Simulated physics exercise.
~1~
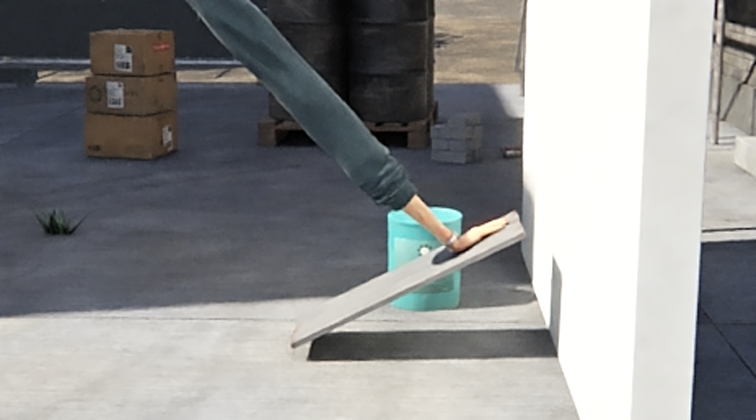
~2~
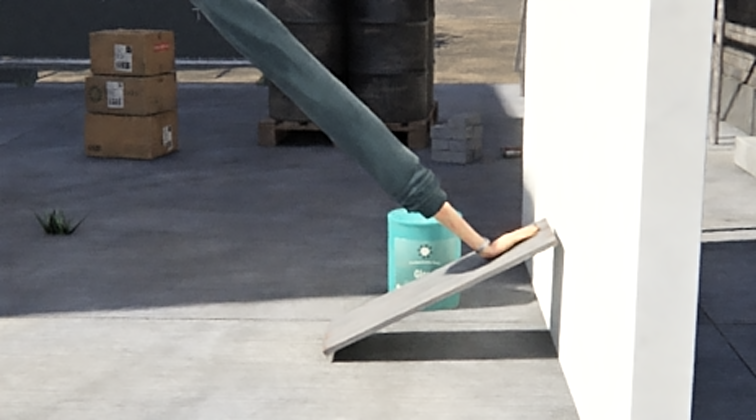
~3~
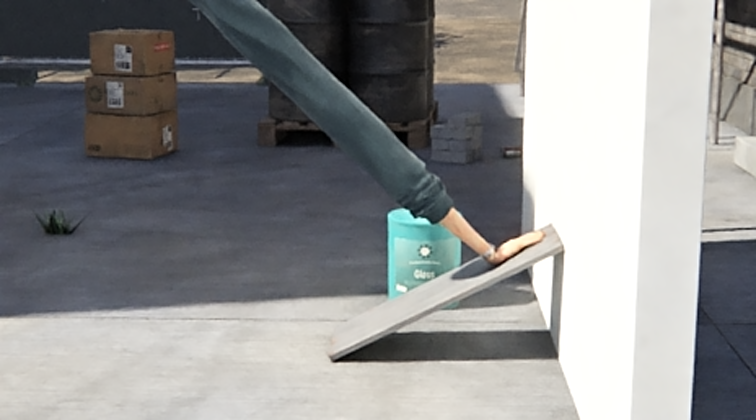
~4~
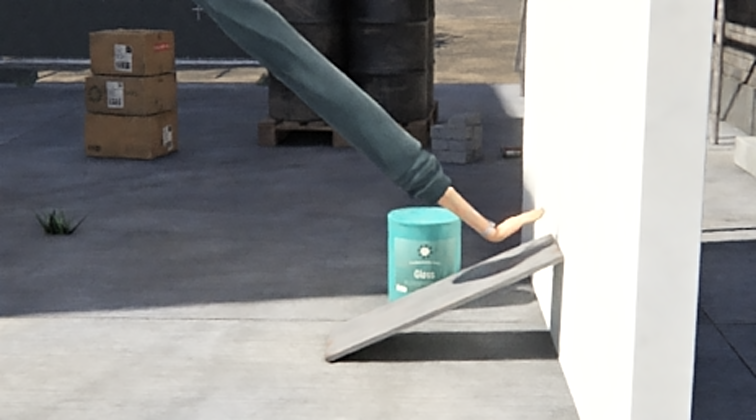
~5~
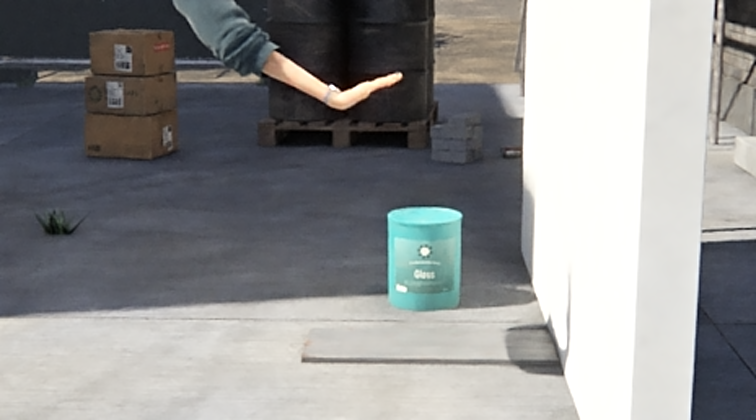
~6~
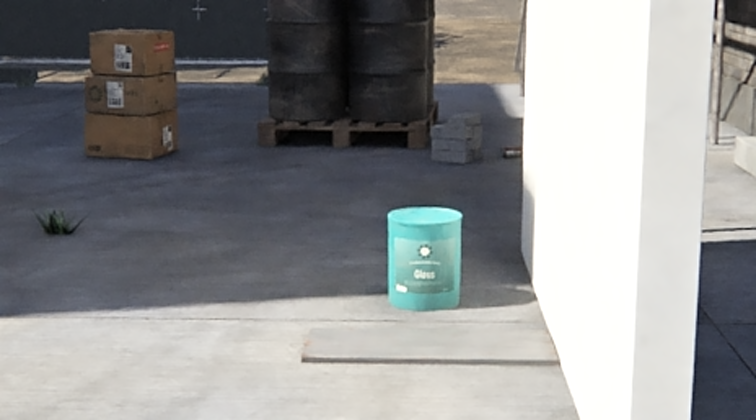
The video shows a hand moving a tilted grey board to the right against a white wall, in front of a turquoise pail. The hand lets go and withdraws, and the board slides down until it lies flat on the ground, while the pail stays in place.
